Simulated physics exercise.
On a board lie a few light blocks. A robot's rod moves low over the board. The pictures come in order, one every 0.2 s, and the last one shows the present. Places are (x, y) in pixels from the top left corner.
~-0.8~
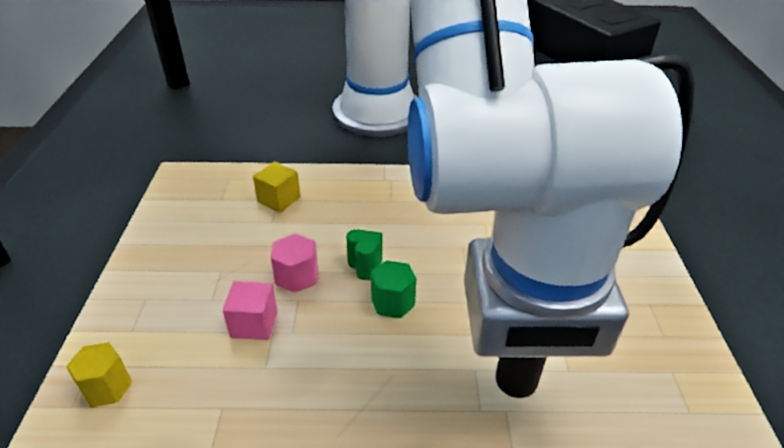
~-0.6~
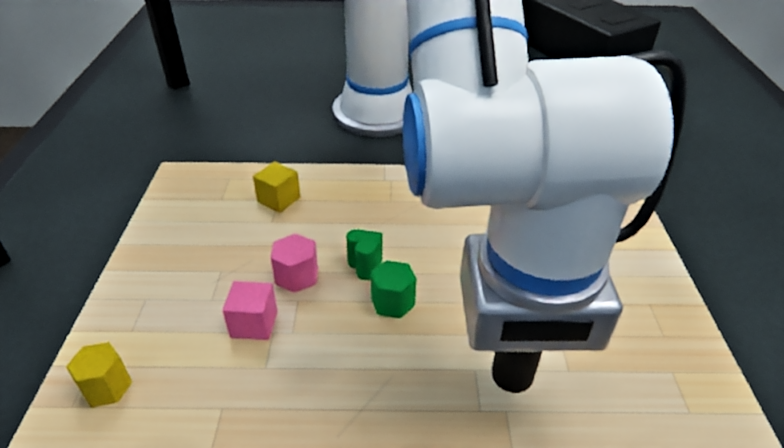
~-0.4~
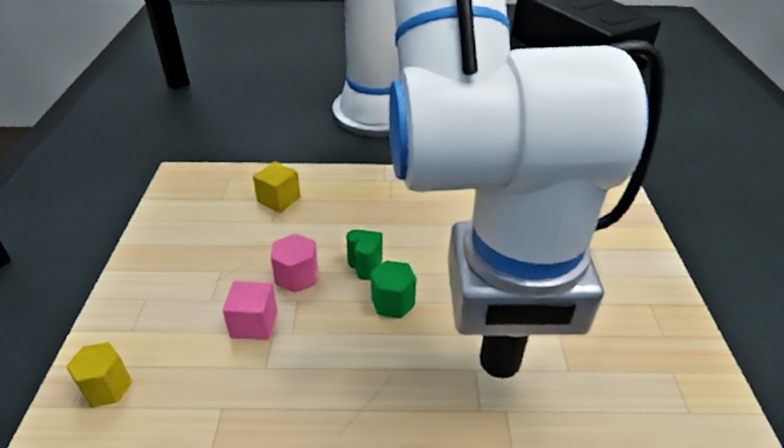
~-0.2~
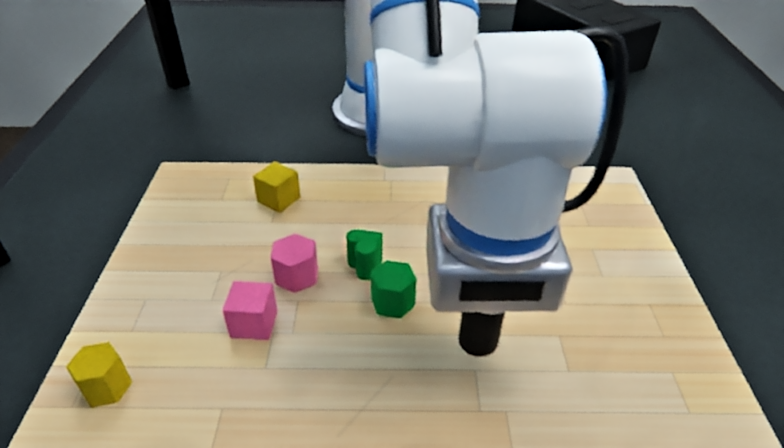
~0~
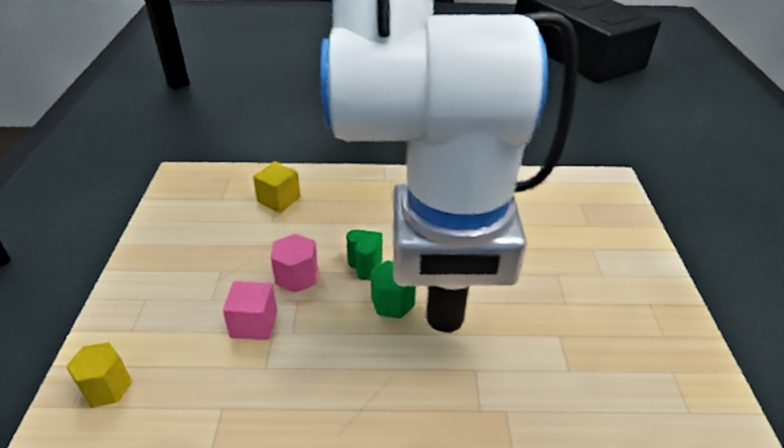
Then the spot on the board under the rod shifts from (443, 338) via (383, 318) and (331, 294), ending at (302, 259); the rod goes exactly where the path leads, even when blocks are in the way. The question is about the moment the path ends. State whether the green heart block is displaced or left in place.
Once the path is done, it is somewhere new.
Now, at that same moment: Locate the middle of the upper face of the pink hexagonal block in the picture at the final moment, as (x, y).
Its top centre lands on (261, 231).
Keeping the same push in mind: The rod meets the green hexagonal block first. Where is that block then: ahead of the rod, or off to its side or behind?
Once the path is finished, the green hexagonal block lies beside or behind the rod.
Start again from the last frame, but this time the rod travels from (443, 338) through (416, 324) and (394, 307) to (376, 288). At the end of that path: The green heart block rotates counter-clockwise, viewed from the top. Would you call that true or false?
Answer: False.
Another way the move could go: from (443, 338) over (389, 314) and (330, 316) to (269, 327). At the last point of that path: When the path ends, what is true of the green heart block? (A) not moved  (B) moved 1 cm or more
That would be B.
The first path, step by step. One third of the way, rod at (382, 299); green heart block at (363, 234); green hexagonal block at (376, 262), turned 40° clockwise.
Two thirds of the way, rod at (329, 275); green heart block at (365, 220), turned 10° anticlockwise; green hexagonal block at (354, 244).
At the end, rod at (300, 240); pink four-sided block in place; pink hexagonal block at (261, 231), turned 55° anticlockwise; green heart block at (366, 220), turned 20° anticlockwise; green hexagonal block at (346, 238), turned 175° clockwise.
